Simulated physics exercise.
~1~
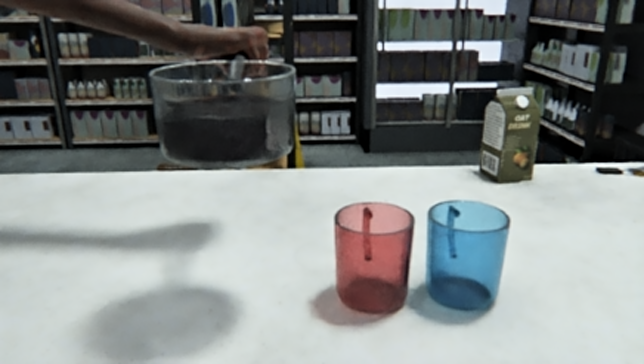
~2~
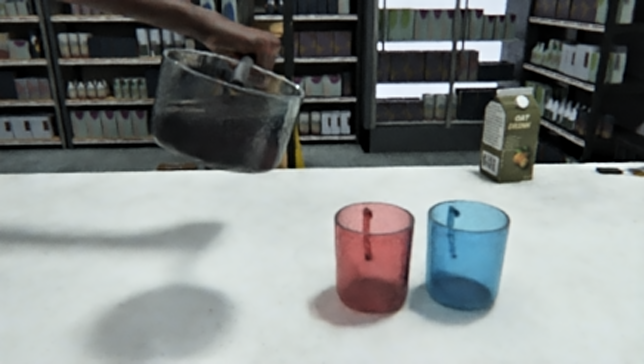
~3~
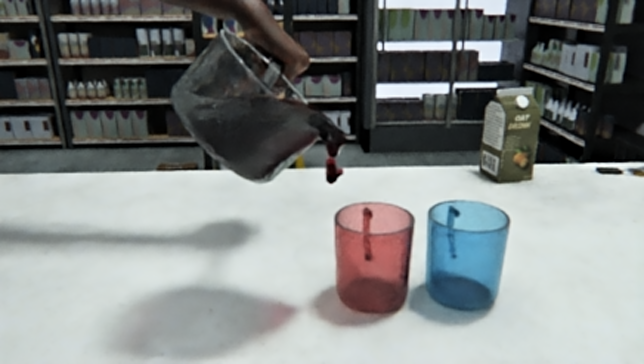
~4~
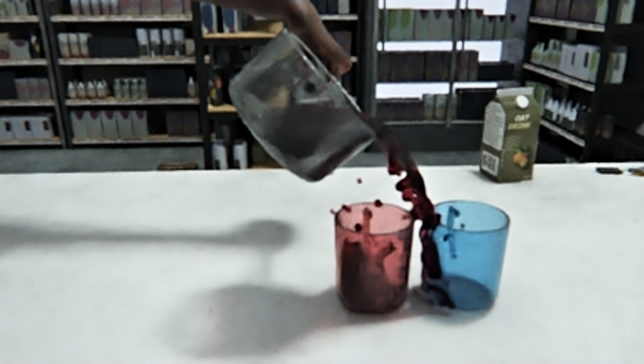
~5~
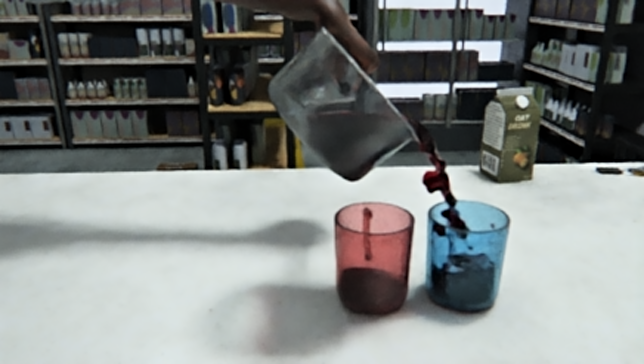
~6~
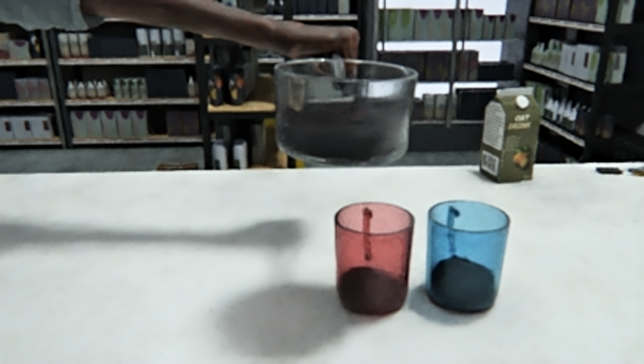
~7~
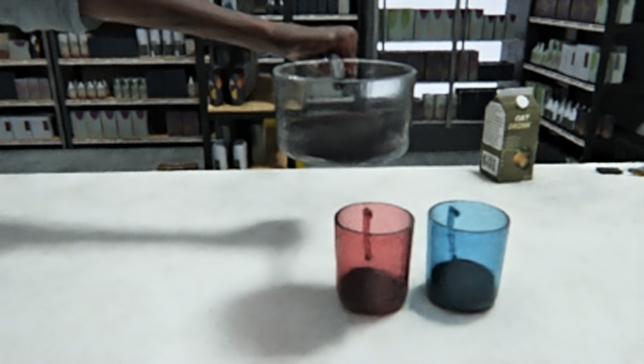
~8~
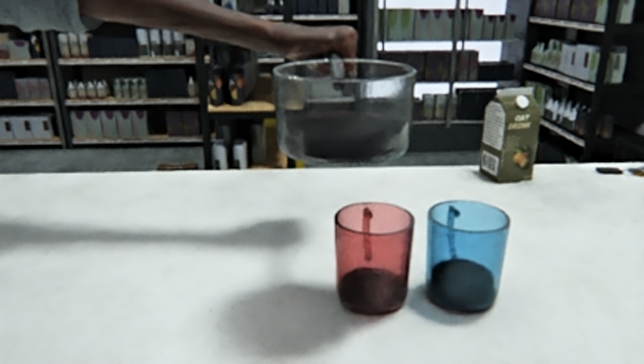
In the video, a hand tilts a small clear pot above a white counter, pouring dark red liquid into a red mug and then, moving right, a blue mug, before righting the pot and holding it above them, both mugs partly filled.
